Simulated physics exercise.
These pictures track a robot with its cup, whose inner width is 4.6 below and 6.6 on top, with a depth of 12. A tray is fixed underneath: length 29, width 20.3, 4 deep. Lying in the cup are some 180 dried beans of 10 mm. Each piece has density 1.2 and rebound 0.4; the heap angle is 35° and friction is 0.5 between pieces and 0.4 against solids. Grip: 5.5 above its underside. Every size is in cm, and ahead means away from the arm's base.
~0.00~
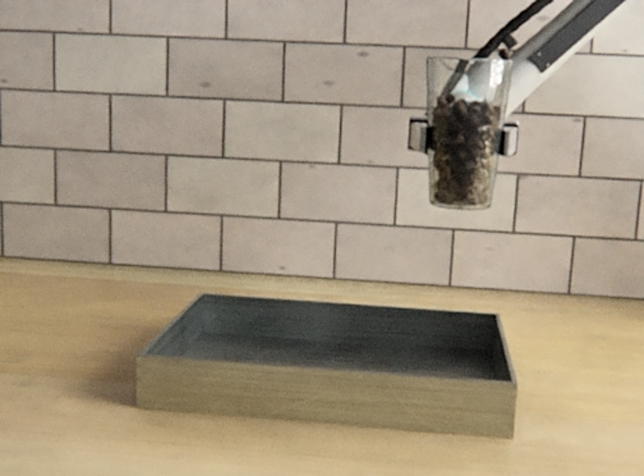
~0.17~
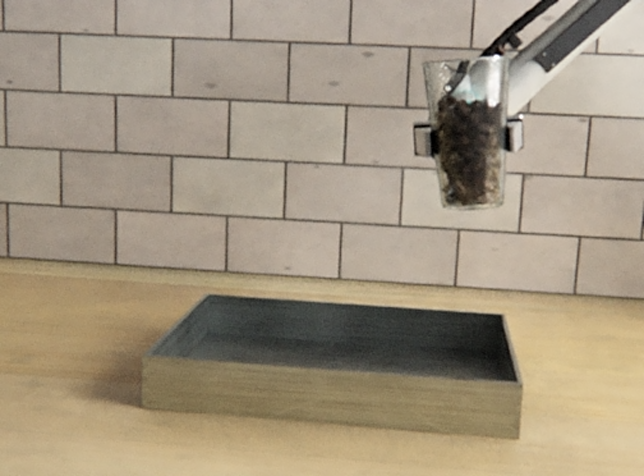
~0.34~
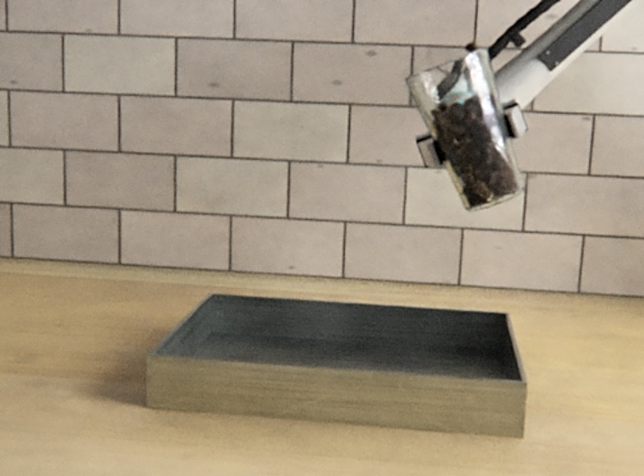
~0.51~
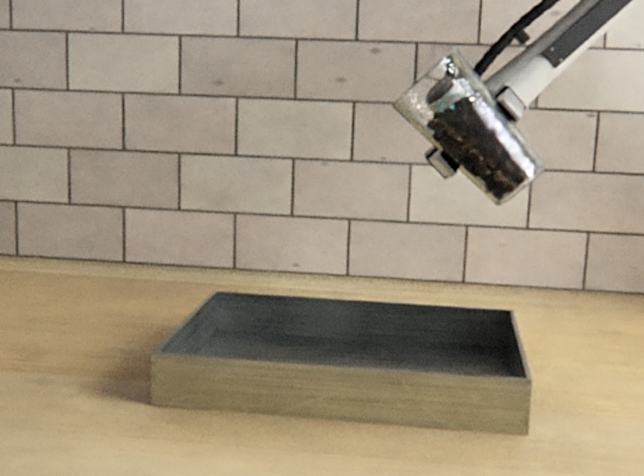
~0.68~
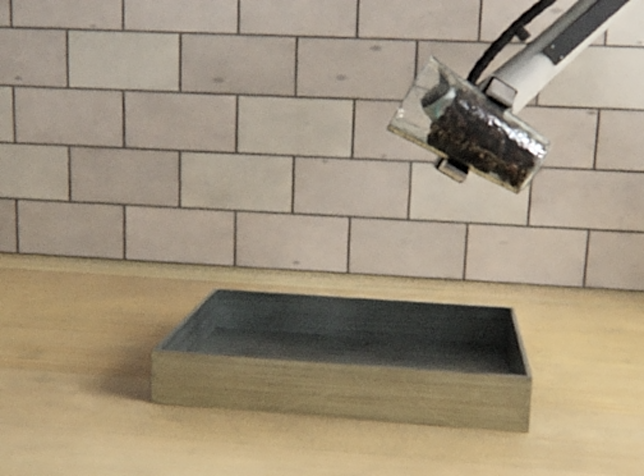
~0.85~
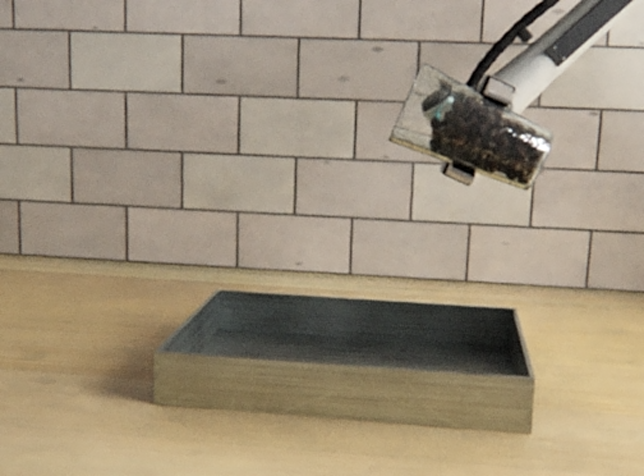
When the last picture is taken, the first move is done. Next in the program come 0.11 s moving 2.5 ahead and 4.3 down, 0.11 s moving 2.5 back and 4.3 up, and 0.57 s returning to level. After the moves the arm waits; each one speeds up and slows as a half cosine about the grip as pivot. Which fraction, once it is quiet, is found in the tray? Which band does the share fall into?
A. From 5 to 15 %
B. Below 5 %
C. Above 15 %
Option B: Below 5 %.
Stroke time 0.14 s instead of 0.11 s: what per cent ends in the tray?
It would come to around 0 %.
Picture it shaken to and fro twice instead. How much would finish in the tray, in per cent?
That would give close to 0 percent.
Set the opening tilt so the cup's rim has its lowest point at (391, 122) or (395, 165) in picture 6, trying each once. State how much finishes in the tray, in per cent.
First try about 0 per cent, second try about 5 per cent.
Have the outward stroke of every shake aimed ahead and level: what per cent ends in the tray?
Roughly 20 percent of it.
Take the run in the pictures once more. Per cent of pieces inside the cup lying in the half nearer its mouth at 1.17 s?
Roughly 35 %.
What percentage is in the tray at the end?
0 per cent or thereabouts.
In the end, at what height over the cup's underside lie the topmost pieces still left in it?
Some 10.0 cm.
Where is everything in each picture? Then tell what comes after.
The first frame shows cup middle at (465, 135), level; upper third of the load around (465, 121), from x 440 to 505, top at y 55; 175 in the cup.
The second frame shows cup middle at (469, 135), tilted 6° forward; upper third of the load around (471, 120), from x 440 to 500, top at y 50.
The third frame shows cup middle at (471, 134), tilted 23° forward; upper third of the load around (470, 120), from x 440 to 510, top at y 50.
The fourth frame shows cup middle at (473, 132), tilted 44° forward; upper third of the load around (472, 121), from x 435 to 530, top at y 95.
The fifth frame shows cup middle at (473, 131), tilted 62° forward; upper third of the load around (475, 120), from x 435 to 535, top at y 95.
The sixth frame shows cup middle at (475, 133), tilted 68° forward; upper third of the load around (478, 122), from x 435 to 540, top at y 100; 175 in the cup.
By 1.17 s, tilted 63° forward, highest piece 24 above the table; 175 in the cup.
By 1.48 s, tilted 12° forward, highest piece 27 above the table; 175 in the cup.
By 1.84 s, level, highest piece 26 above the table; 175 in the cup.
By 2.89 s, level, highest piece 26 above the table; 175 in the cup.
Final count, 175 in the cup. That is 0 % in the tray.
